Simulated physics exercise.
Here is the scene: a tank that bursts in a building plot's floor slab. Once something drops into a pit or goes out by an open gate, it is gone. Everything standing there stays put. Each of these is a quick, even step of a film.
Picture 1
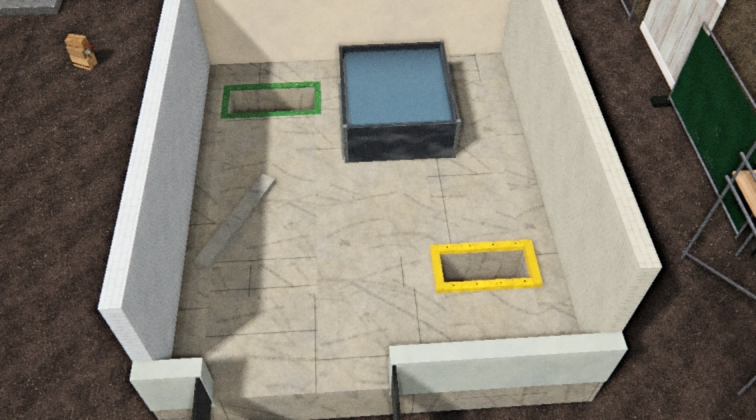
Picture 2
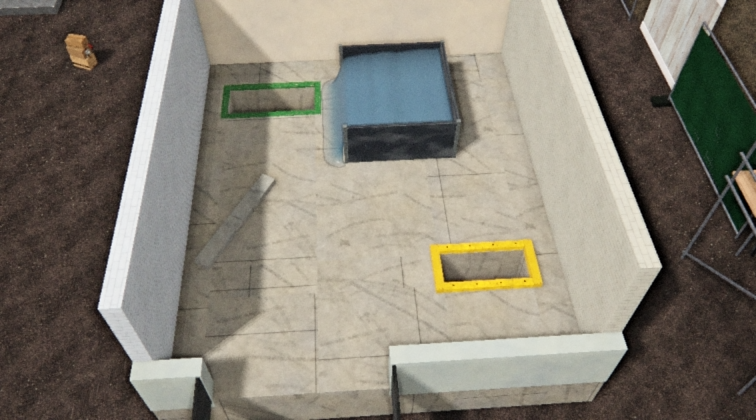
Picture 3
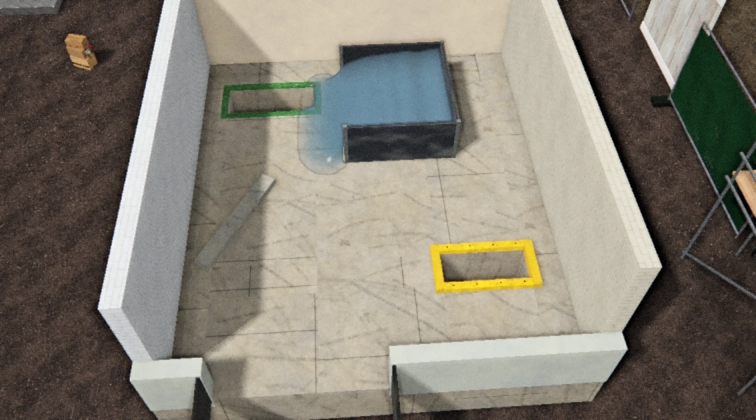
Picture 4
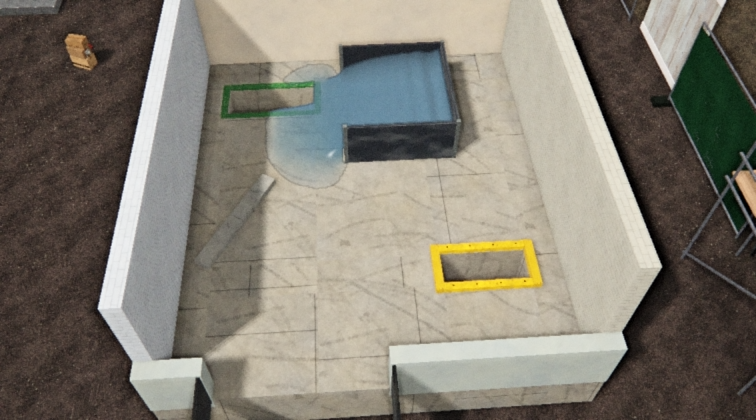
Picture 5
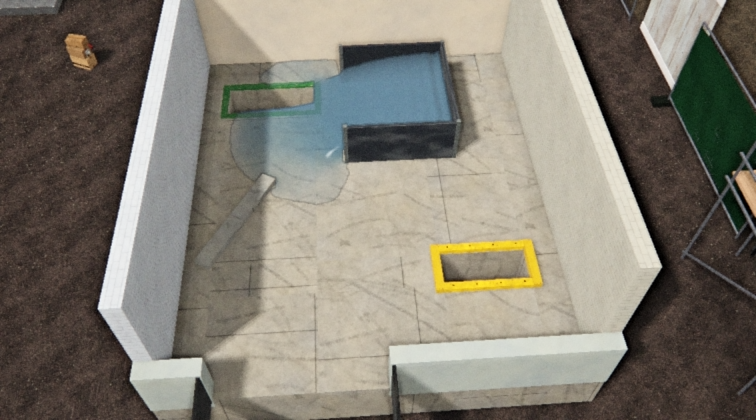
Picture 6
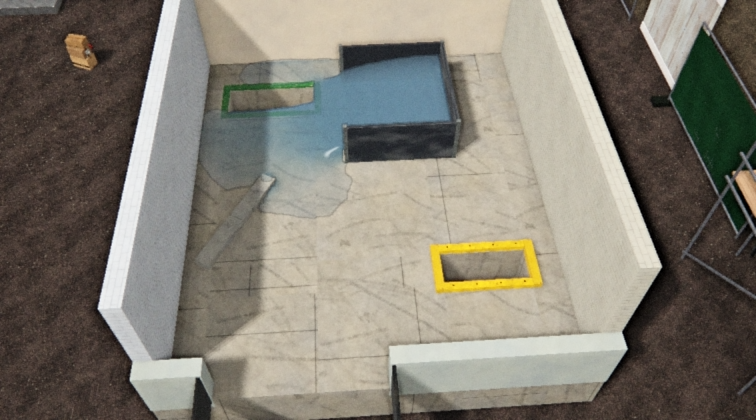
On a walled building plot's floor slab, an open tank bursts on its left side, water spreading leftward around the green-edged pit.
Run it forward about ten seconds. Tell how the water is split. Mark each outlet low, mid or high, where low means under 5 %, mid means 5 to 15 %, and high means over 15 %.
Marks - gate: Mid, yellow pit: Low, green pit: High.
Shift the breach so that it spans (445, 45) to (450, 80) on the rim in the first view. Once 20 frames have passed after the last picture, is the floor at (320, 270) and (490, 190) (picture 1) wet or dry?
Soaked, then soaked.
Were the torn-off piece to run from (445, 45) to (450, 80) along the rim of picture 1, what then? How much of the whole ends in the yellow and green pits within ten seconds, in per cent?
Yellow 10 %, green 15 %.
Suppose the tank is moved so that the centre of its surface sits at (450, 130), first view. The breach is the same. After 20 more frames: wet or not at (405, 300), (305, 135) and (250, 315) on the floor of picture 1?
Well, first one stays dry, second one got wet, third one got wet.
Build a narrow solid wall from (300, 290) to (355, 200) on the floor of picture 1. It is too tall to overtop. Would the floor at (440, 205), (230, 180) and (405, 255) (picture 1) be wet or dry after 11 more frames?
In turn: Not flooded, under water, no water.
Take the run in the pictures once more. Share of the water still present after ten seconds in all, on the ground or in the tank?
I reckon around 26 in a hundred.
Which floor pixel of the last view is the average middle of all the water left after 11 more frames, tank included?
I reckon somewhere around (296, 142).
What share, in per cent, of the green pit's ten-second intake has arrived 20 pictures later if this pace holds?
It works out at roughly 65 percent of the ten-second total.
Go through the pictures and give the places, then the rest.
The open tank at (396, 86) is whole and still, in the first picture.
The front is at (342, 164), out from the gap at (345, 108), in the second picture.
Water pours out at (346, 110) and has run to (317, 168), in the third picture.
Water pours out at (346, 111) and has run to (299, 180), in the fourth picture.
The front is at (238, 156), out from the gap at (346, 112), in the fifth picture.
Water pours out at (346, 112) and has run to (200, 150), in the sixth picture.
A moment on, water covers 25 % of the floor; the gate 0 %, the yellow pit 0 %, the green pit 18 %.
Next, water covers 35 % of the floor; the gate 0 %, the yellow pit 0 %, the green pit 28 %.
Then, water covers 40 % of the floor; the gate 2 %, the yellow pit 0 %, the green pit 42 %.
Later, water covers 55 % of the floor; the gate 9 %, the yellow pit 0 %, the green pit 54 %.
In the end, water covers 65 % of the floor; the gate 12 %, the yellow pit 0 %, the green pit 63 %.
